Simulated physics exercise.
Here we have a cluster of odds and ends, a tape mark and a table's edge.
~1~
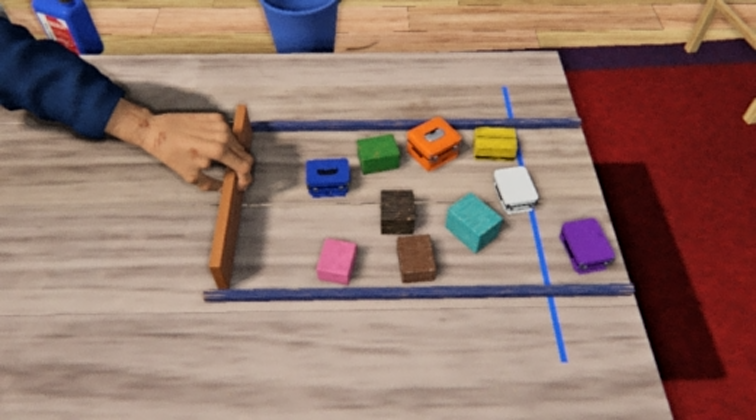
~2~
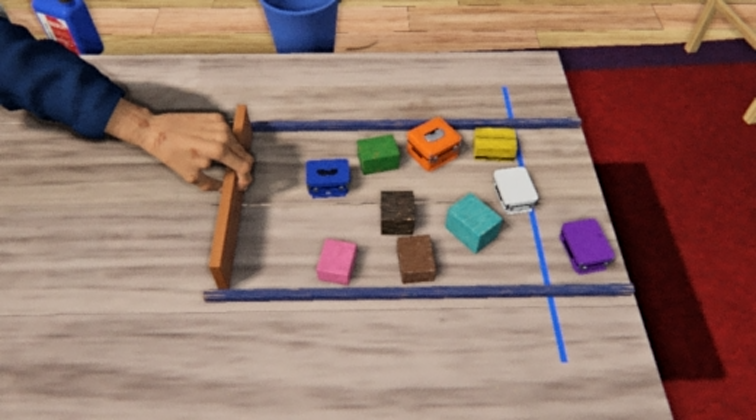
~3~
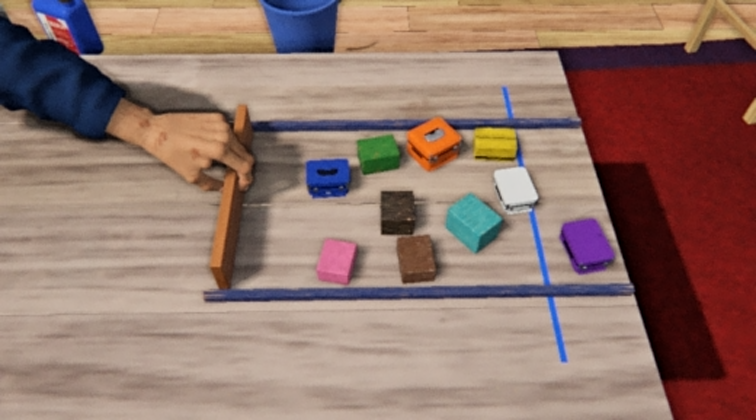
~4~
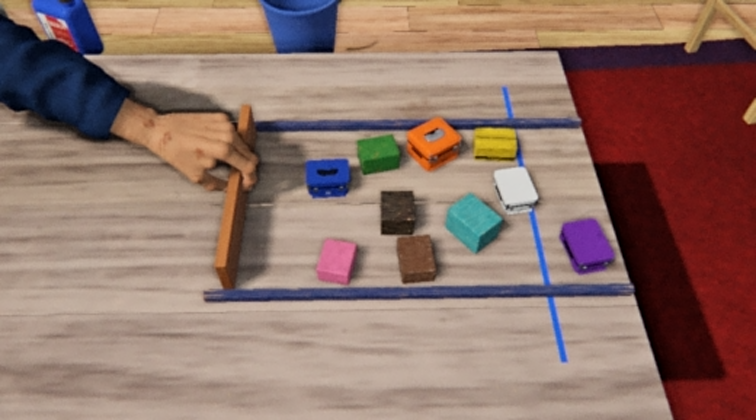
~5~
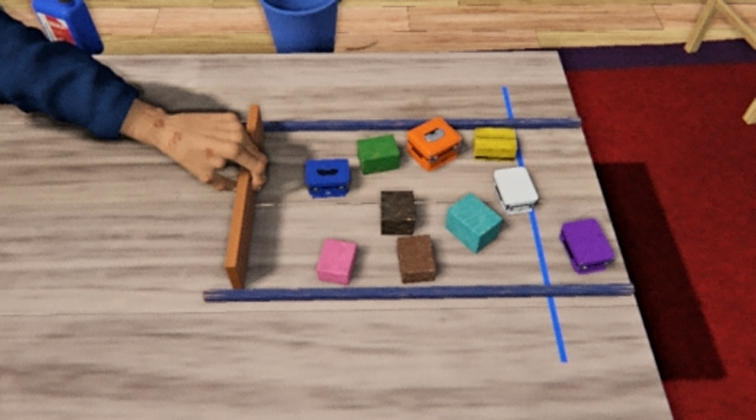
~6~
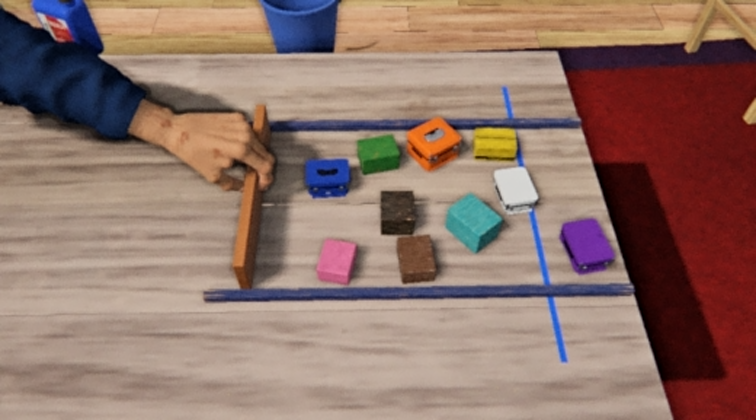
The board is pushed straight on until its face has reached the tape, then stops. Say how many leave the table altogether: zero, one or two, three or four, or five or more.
Outcome: The number that fall off is one or two.
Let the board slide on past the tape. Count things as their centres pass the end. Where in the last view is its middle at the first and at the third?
First at (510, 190), next at (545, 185).
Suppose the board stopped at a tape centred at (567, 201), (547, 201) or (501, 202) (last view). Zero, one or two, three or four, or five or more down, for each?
In that order: Five or over; just one or two; none.
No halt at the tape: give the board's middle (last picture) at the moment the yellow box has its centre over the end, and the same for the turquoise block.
About (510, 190), and (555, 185) for the other.
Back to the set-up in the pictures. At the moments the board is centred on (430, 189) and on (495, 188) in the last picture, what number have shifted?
At the one place 8, at the other 10.
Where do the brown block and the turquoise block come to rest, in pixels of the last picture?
The brown block at (593, 258), the turquoise block at (590, 210).
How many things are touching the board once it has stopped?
In contact: 4.
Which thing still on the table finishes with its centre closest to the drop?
The white case ends nearest.
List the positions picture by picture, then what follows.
In the first picture, purple case (585, 247); white case (514, 191); yellow box (495, 145); board (234, 191); tape (529, 201).
In the second picture, white case (514, 191); green block (378, 155).
In the third picture, yellow box (495, 145); turquoise block (473, 223).
In the fourth picture, purple case (585, 247); orange case (433, 145).
In the fifth picture, white case (514, 191); pink block (337, 262).
In the sixth picture, purple case (585, 247); white case (514, 191); yellow box (495, 145); board (254, 191); tape (529, 201).
Soon after, none off yet; purple case at rest near (585, 247); white case at rest near (514, 191); yellow box at rest near (495, 145).
In the end, the number that fall off is one or two; gone, yellow box and purple case.
